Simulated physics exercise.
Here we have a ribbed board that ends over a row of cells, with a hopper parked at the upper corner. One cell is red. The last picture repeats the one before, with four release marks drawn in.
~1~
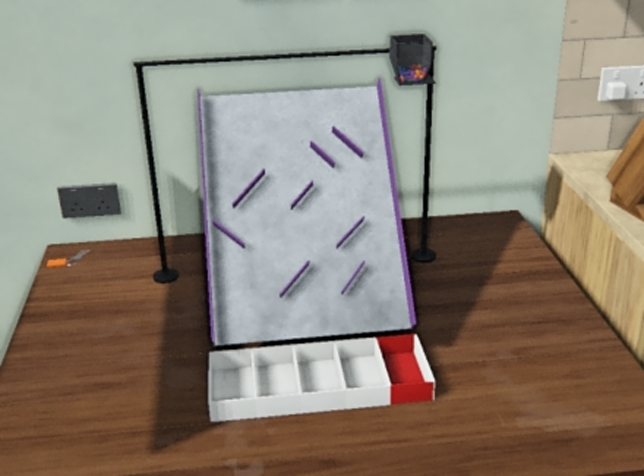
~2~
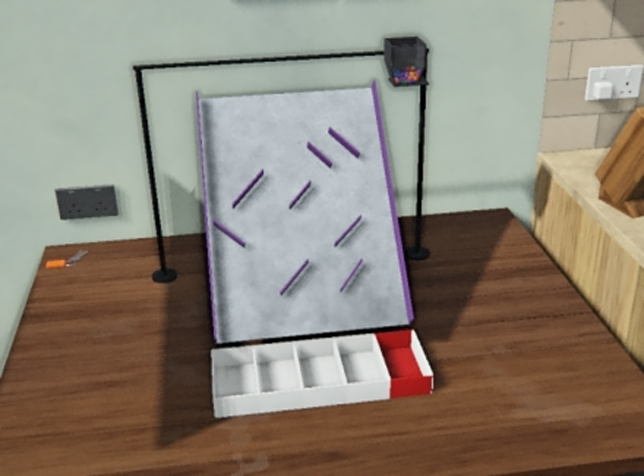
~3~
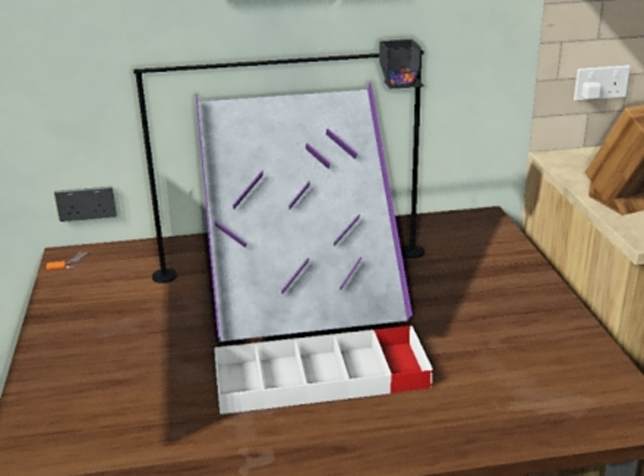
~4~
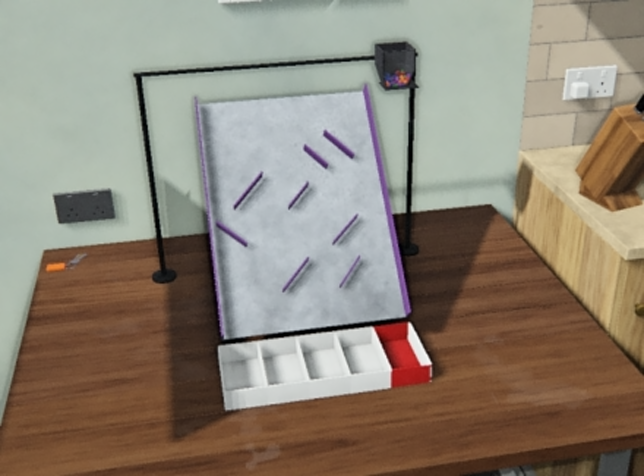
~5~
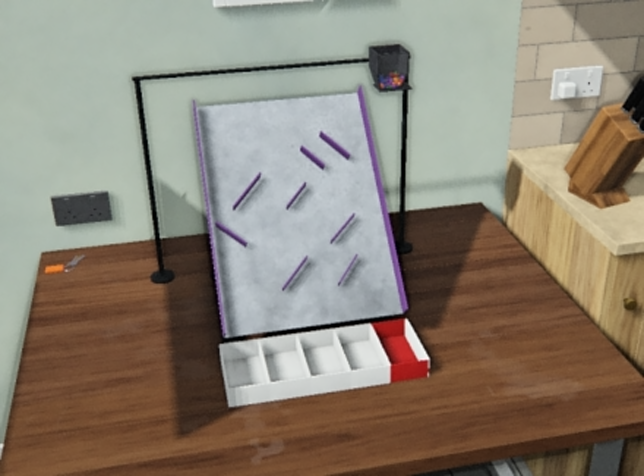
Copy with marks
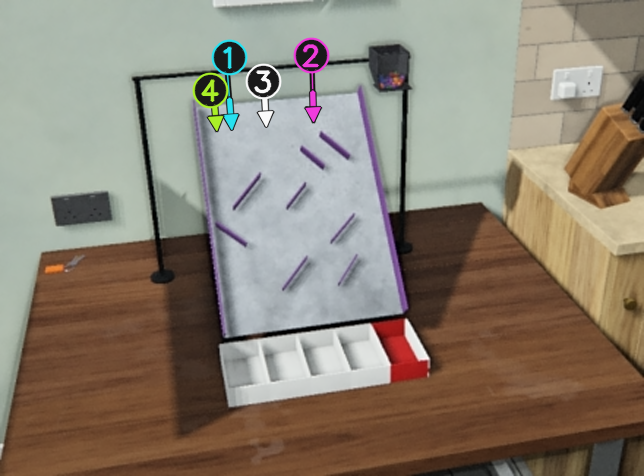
A tilted gray board with purple ribs stood on a wooden table above a row of white cells and one red one, and only the view shifted slightly while everything stayed still.
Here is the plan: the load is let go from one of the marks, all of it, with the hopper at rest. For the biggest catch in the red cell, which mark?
Mark 2 does it best.
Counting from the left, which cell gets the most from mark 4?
It is the second one.
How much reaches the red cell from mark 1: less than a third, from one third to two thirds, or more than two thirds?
Less than a third.
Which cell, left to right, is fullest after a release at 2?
It is the fifth one.
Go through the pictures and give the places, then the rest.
Hopper (410, 76), jelly beans, door shut, in the first picture.
Ribs (308, 142) to (332, 163), (329, 127) to (360, 153), (233, 204) to (263, 169), in the second picture.
Ribs (290, 205) to (310, 181), (215, 220) to (246, 243), (335, 242) to (360, 214), in the third picture.
Ribs (284, 289) to (309, 257), (341, 284) to (360, 255), in the fourth picture.
Red cell (409, 370), number 5 of 5 from the left, in the fifth picture.
On the marked copy, mark 1 meets the board at (231, 124); mark 2 meets the board at (313, 116); mark 3 meets the board at (266, 121); mark 4 meets the board at (216, 125).
If 1 is chosen, not one piece in the red cell, the larger part in other cells, about a tenth held on the board.
If 2 is chosen, roughly two thirds in the red cell, roughly a quarter in other cells.
If 3 is chosen, not one piece in the red cell, almost all in other cells.
If 4 is chosen, not one piece in the red cell, almost all in other cells, just a few held on the board.
